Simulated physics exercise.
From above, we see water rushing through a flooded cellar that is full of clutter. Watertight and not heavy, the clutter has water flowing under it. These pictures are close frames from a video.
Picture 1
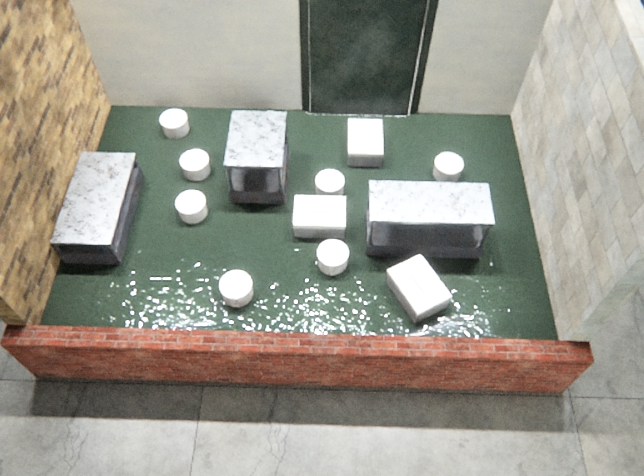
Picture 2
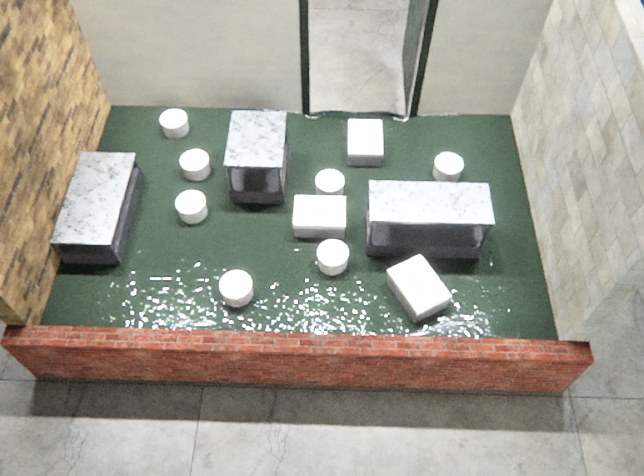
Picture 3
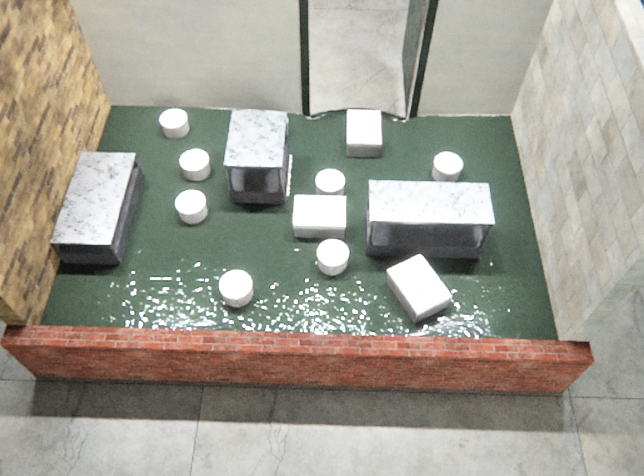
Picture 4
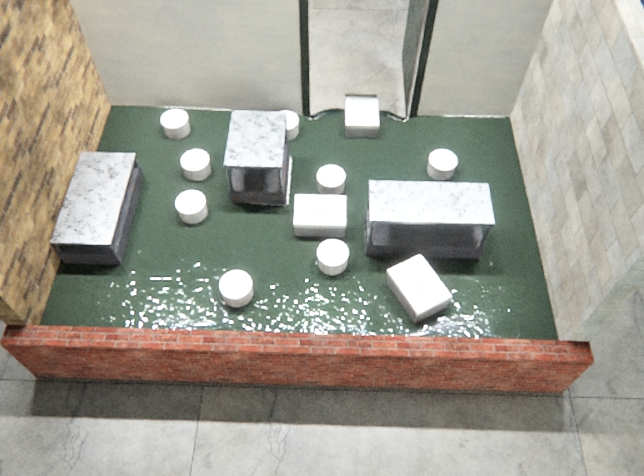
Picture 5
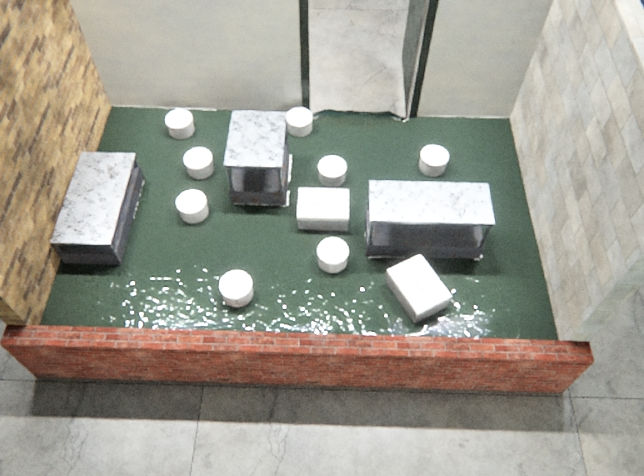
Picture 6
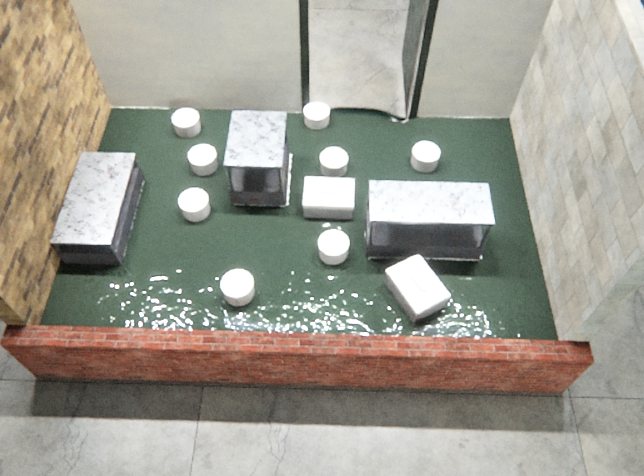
A flooded cellar with green water lies between a brown brick wall on the left, a pale tiled wall on the right and a low red brick wall in front, seen from above by a still camera. Grey marble-topped blocks, white boxes and round white pails are scattered across it. The dark doorway turns pale, then the rear box slips out through it while several pails drift slightly.
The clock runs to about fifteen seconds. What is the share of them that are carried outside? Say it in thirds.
The answer is two thirds or more.
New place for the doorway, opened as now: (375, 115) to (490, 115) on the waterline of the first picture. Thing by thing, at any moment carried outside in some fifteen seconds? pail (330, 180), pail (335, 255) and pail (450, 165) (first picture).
Taking them as listed: Exits, exits, exits.
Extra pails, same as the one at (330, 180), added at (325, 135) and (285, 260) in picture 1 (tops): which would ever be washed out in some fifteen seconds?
First lost, then lost.
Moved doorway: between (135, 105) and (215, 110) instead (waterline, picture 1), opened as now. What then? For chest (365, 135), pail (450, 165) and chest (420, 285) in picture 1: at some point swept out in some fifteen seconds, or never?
Taking each in turn, I'd say carried off, stuck within and stuck within.
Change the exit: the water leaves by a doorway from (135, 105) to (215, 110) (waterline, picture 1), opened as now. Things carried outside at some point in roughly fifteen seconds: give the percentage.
Roughly 60 in a hundred.
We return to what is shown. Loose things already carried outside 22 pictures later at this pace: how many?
That makes 8.
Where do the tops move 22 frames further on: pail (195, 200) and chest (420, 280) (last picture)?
Close to (223, 154) and (448, 277).
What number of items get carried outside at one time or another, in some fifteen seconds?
The total here is 8.
A moment on, 2 of 11 are out; 9 afloat.
Next, 7 of 11 are out; 4 afloat.
Later, 8 of 11 are out; 2 afloat.
In the end, 8 of 11 are out; 2 afloat.
